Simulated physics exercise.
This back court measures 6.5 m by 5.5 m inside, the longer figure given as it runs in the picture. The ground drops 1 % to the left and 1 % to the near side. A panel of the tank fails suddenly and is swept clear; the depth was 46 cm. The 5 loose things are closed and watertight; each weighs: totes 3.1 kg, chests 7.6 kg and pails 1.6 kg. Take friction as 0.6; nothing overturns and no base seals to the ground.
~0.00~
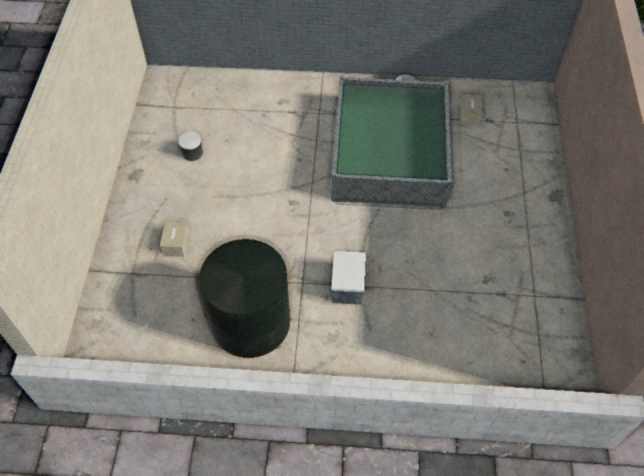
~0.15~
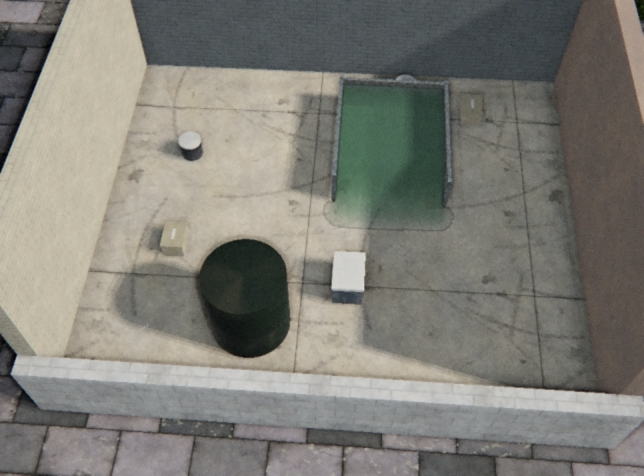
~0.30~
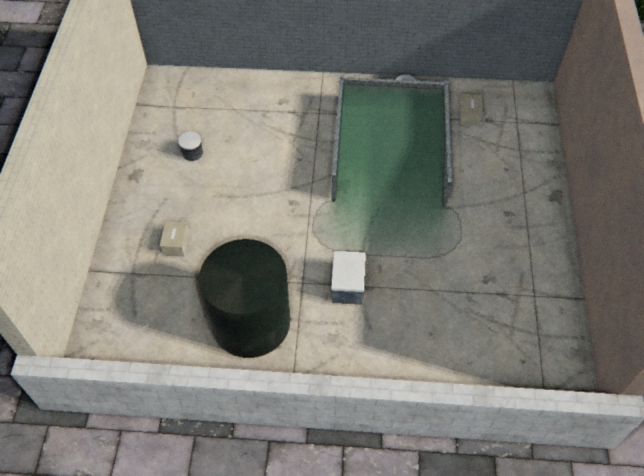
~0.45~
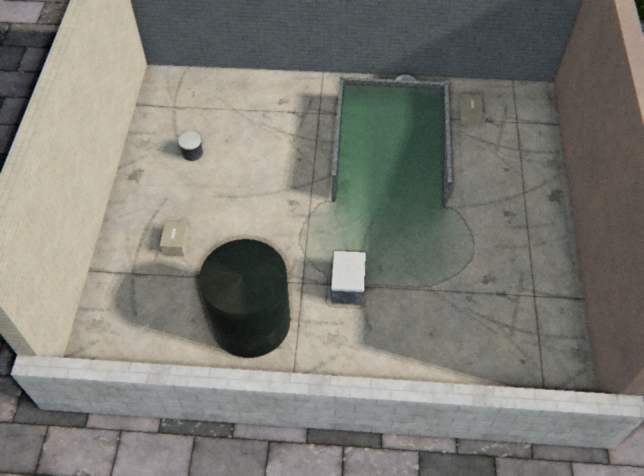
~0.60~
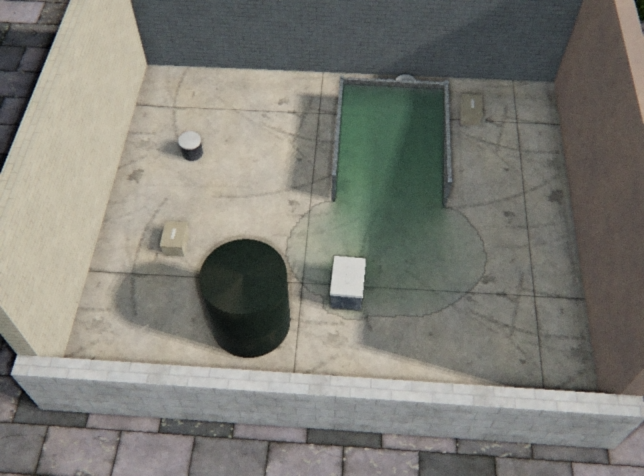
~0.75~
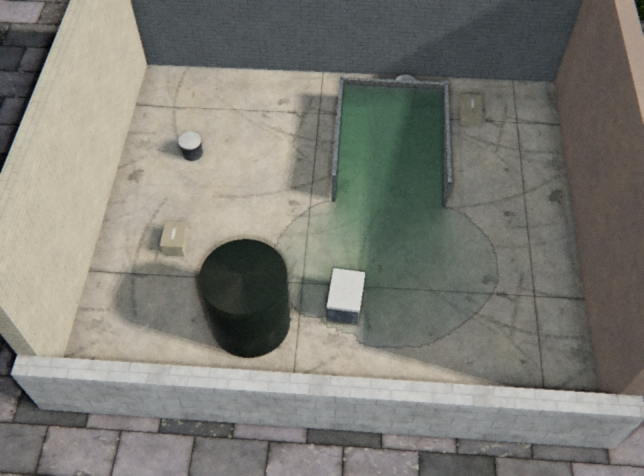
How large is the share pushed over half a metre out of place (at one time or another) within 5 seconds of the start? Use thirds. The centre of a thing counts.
That comes to under a third.
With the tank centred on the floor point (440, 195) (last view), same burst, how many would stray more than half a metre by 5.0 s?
Then 1.
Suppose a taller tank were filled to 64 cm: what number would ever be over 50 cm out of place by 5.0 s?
In that case 2 of them.
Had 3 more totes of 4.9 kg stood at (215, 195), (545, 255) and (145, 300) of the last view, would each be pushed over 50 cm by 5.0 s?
In turn: Short of it, past it, less.
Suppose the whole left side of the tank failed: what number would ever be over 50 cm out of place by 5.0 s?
In that case 2 of them.
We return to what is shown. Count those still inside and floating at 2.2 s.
I count 1.
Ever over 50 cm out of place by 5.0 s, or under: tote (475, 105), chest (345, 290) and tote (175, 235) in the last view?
In turn: Short of it, past it, less.
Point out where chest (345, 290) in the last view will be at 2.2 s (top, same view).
Around (295, 355).
After 1.1 s 1 of 5 are over 50 cm from their spots; 0 afloat.
After 2.2 s 1 of 5 are over 50 cm from their spots; 1 afloat.
After 3.5 s 1 of 5 are over 50 cm from their spots; 1 afloat.
After 5.0 s 1 of 5 are over 50 cm from their spots, and 1 have been at some point; 2 afloat.
